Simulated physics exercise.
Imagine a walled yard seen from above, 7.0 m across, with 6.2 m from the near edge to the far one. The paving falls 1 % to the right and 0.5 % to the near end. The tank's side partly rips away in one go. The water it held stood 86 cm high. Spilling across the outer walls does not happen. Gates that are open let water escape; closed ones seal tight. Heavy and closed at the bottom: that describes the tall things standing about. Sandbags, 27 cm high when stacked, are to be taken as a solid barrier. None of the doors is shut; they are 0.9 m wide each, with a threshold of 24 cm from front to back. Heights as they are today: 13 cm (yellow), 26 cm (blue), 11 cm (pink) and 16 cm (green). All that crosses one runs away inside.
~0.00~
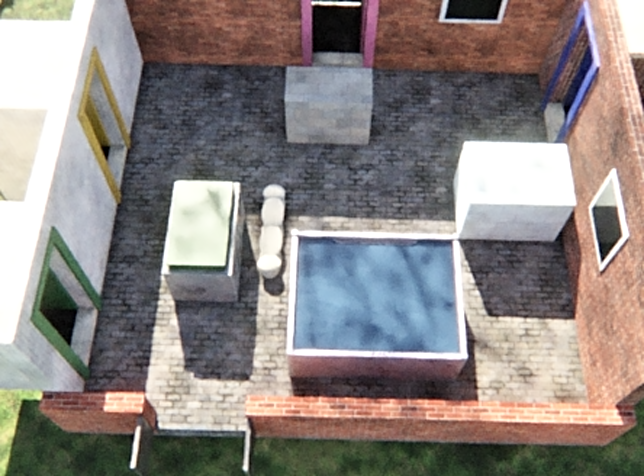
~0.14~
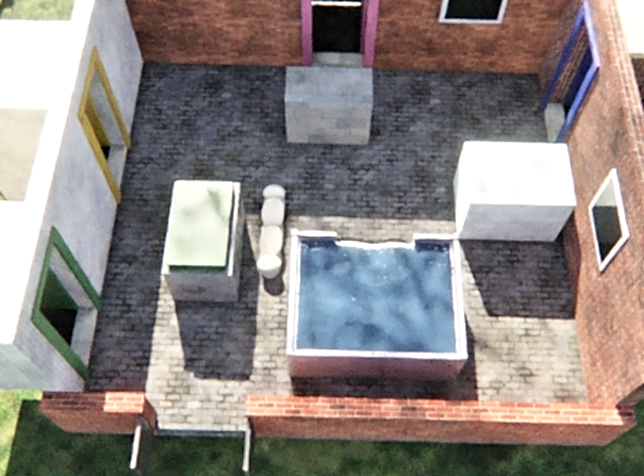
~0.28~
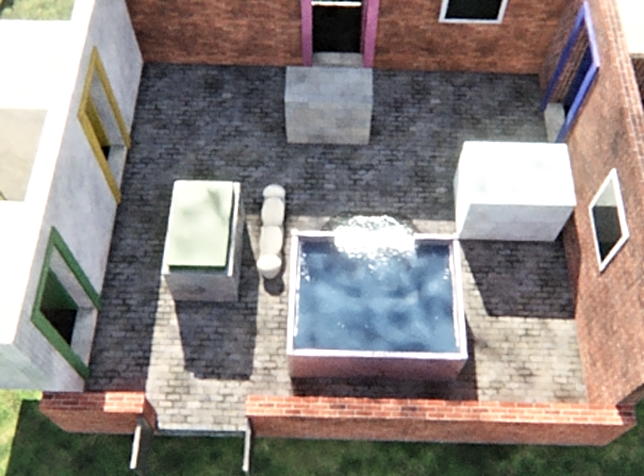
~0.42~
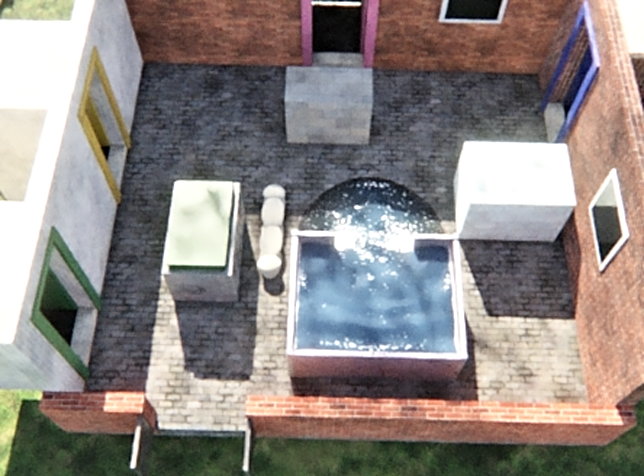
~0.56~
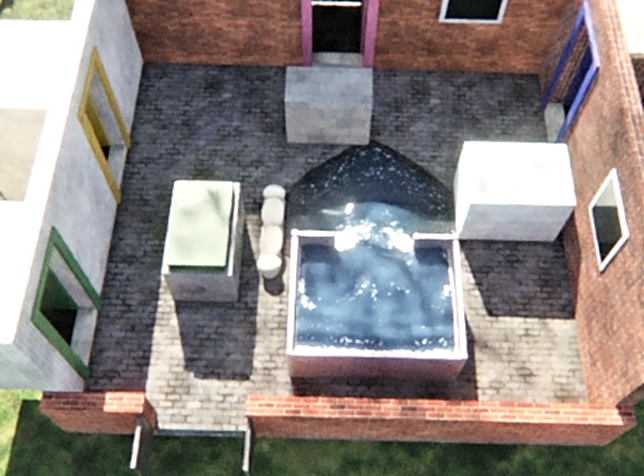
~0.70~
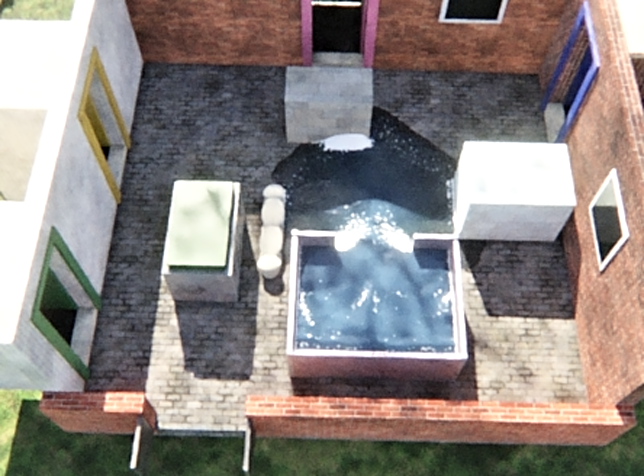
A tank of blue water sits in a brick-walled, grey-paved yard seen from high above by a still camera. Around it are a pale green-topped block and rounded white shapes at left, a white block at right, a grey block behind, and yellow, green, pink and blue doorways. The still water churns, bursts through the tank's far side, and fans darkly across the paving to the grey block.
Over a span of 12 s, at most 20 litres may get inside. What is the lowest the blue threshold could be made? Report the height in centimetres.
Around 13 cm high.
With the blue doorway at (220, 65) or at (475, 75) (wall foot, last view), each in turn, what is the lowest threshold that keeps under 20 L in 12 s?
About 9.5 and 26 cm.
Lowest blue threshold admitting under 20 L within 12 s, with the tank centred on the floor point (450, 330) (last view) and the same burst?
About 13.5 centimetres.
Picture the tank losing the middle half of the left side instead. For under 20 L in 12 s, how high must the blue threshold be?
Some 8.0 cm.
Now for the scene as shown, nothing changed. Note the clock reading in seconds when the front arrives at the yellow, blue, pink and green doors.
Reading them off: Yellow 2.2 s, then blue 2.2 s, then pink 1.3 s, then green 3.8 s.
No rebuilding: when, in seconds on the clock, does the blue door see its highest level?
3.0 s.
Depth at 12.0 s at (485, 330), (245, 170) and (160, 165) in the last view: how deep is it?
Depths of roughly 6 cm, 7 cm and 7 cm, in that order.
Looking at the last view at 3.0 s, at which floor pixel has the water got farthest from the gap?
The farthest wet point sits near (143, 65).
After 1.4 s water covers 30 % of the floor, deepest (42 cm) near (347, 146); it has not reached the blue door.
After 3.0 s water covers 60 % of the floor, deepest (42 cm) near (531, 76); 17 cm at the blue door, 0 litres in over its 26 cm threshold.
After 12.0 s water covers 95 % of the floor, deepest (12 cm) near (423, 418); 11 cm at the blue door, 0 litres in over its 26 cm threshold.
At the blue door as built, the water arrived by 2.3 s and peaked near 17 cm at 3.0 s.
With a threshold of 10.5 cm, 54 litres would have come in within the 12 s; with 14.5 cm, 11 litres. So under 20 litres takes about 13 cm.
